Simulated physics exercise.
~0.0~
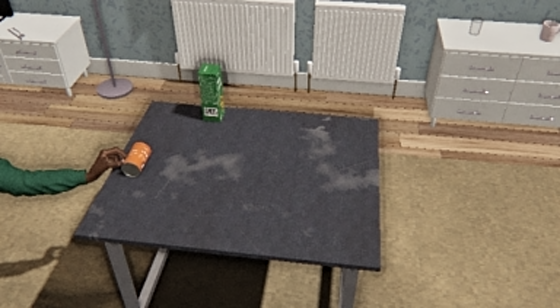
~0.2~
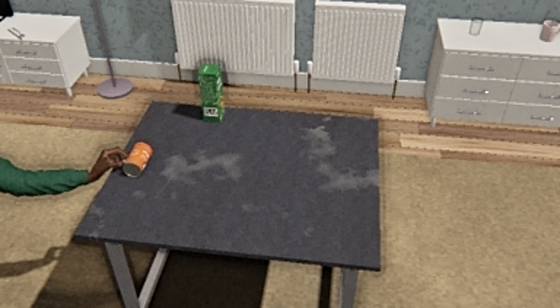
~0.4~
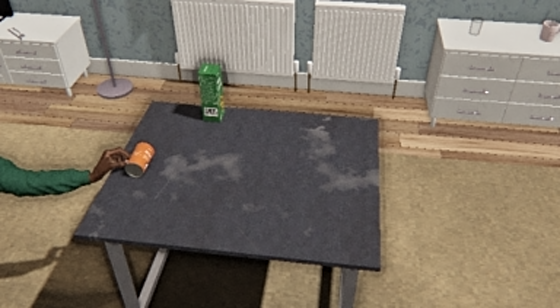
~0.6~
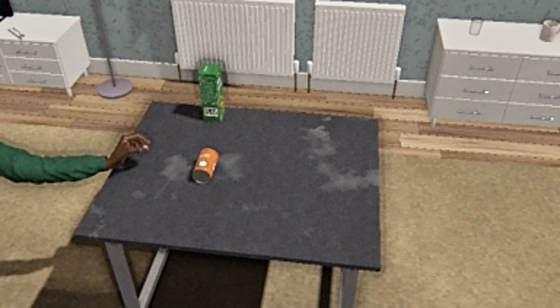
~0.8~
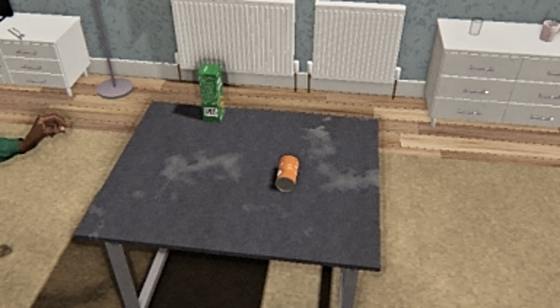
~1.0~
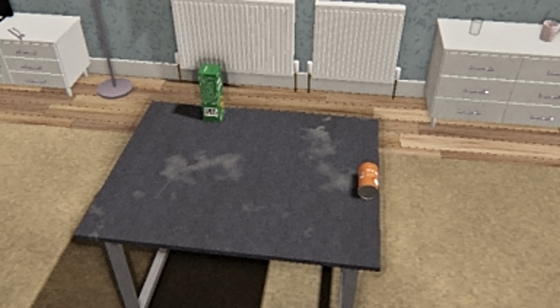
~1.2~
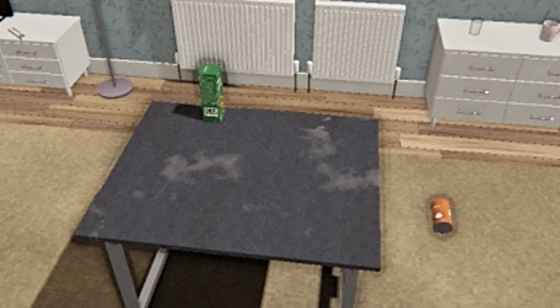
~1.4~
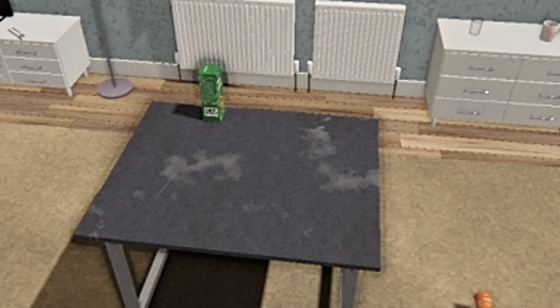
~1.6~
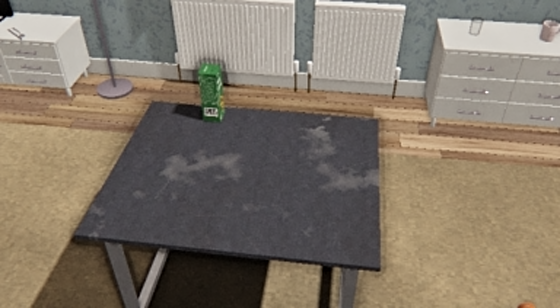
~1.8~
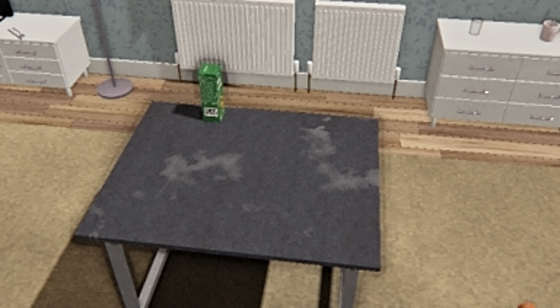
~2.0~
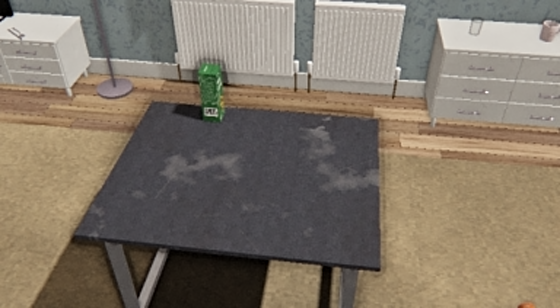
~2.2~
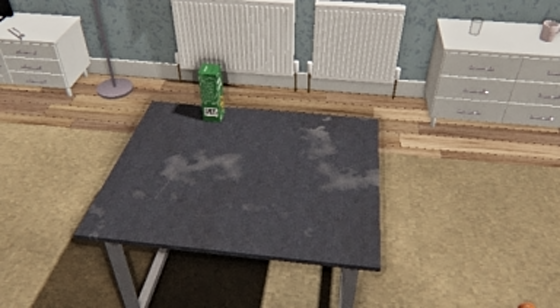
The clip opens on a dark, worn table in a carpeted room, with a green carton standing near its back edge and a hand in a green sleeve holding an orange tin on its side at the left. The hand sends the tin moving to the right, lets go and draws back out of view. The tin travels across the tabletop, reaches the right edge and goes off it. It drops toward the carpet and continues to the lower right. It ends at rest, barely visible at the bottom right corner, while the carton still stands in its place.
